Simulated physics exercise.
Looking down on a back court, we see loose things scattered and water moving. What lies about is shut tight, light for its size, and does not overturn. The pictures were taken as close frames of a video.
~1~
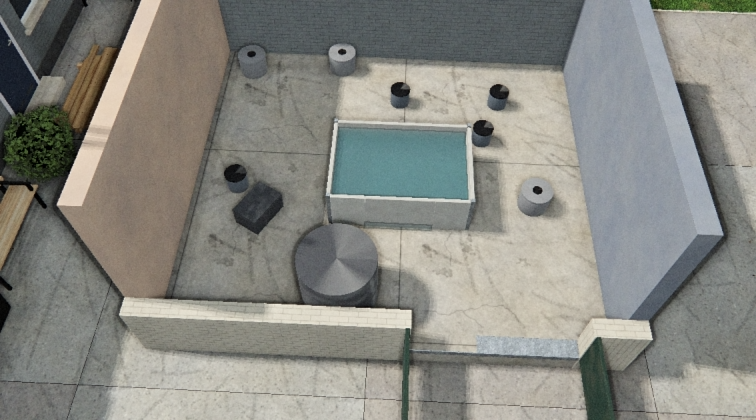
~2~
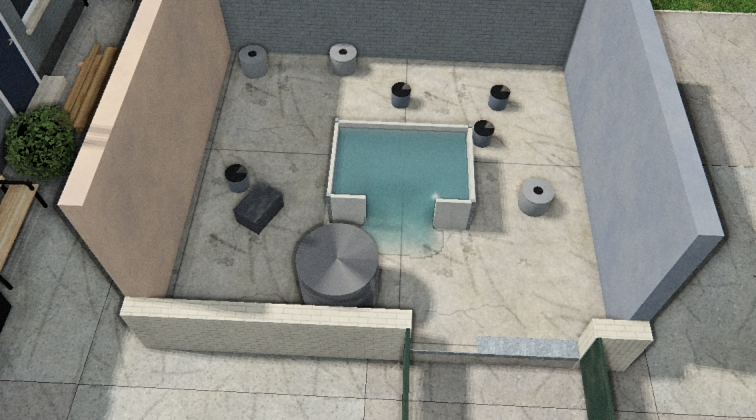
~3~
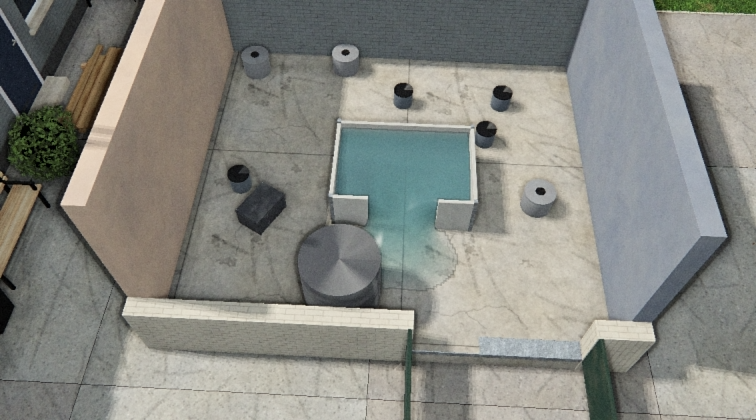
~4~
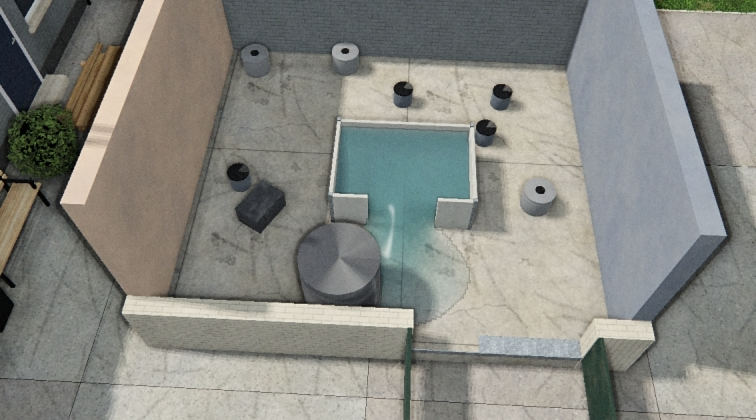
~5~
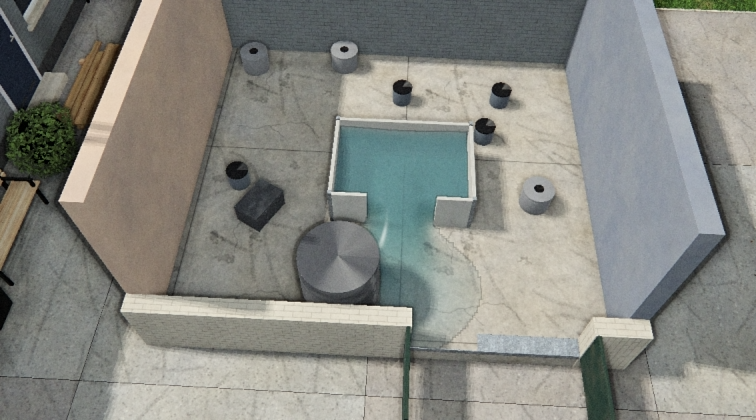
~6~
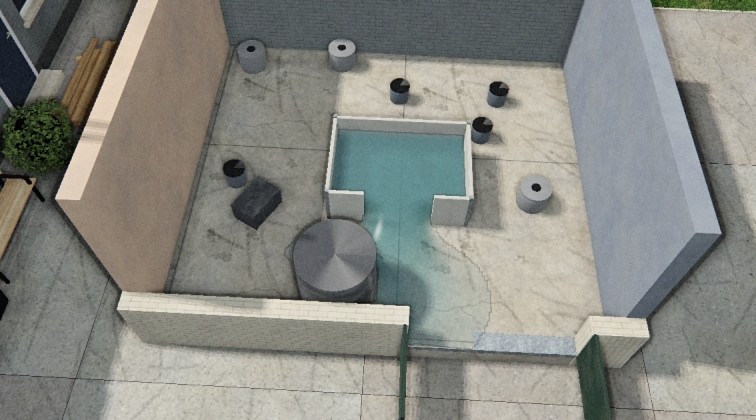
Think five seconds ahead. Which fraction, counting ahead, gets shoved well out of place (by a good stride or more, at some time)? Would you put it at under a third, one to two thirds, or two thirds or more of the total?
I would put it at under a third of the total.
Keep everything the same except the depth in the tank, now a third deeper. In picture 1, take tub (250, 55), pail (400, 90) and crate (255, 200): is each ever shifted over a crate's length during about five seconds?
In sequence: Fell short, fell short and went the distance.
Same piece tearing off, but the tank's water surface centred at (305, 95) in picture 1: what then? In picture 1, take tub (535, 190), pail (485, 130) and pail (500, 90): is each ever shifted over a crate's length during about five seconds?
Item one not displaced far, item two not displaced far, item three not displaced far.
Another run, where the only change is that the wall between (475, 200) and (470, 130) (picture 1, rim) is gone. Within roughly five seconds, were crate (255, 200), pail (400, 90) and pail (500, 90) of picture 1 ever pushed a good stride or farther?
First stays short of it, second covers that distance, third covers that distance.
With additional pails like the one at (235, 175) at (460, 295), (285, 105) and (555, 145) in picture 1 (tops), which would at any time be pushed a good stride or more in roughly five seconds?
The answers, in order, are displaced a stride, remains nearby and remains nearby.
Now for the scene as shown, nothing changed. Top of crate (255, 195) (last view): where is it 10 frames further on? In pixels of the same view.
(233, 184).
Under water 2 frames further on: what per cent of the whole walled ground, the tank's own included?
Estimate: Near 20 %.
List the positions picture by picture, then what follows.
The first picture shows a crate at (257, 202) rests on the ground; a tub at (251, 54) rests on the ground; 0 of 8 have shifted.
The second picture shows a crate at (257, 201), on the bottom; a tub at (252, 54) rests on the ground; 0 of 8 have shifted.
The third picture shows a crate at (260, 202) rests on the ground; a tub at (255, 55), on the bottom; 0 of 8 have shifted.
The fourth picture shows a crate at (259, 200) rests on the ground; a tub at (255, 53), on the bottom; 0 of 8 have shifted.
The fifth picture shows a crate at (258, 199) rests on the ground; a tub at (254, 51) rests on the ground; 0 of 8 have shifted.
The sixth picture shows a crate at (255, 197), on the bottom; a tub at (251, 49), on the bottom; 0 of 8 have shifted.
A moment on, 0 of 8 are well off their spots; 0 afloat.
Next, 0 of 8 are well off their spots; 0 afloat.
Later, 1 of 8 are well off their spots; 0 afloat.
In the end, 1 of 8 are well off their spots, and 1 have been at some point; 0 afloat.
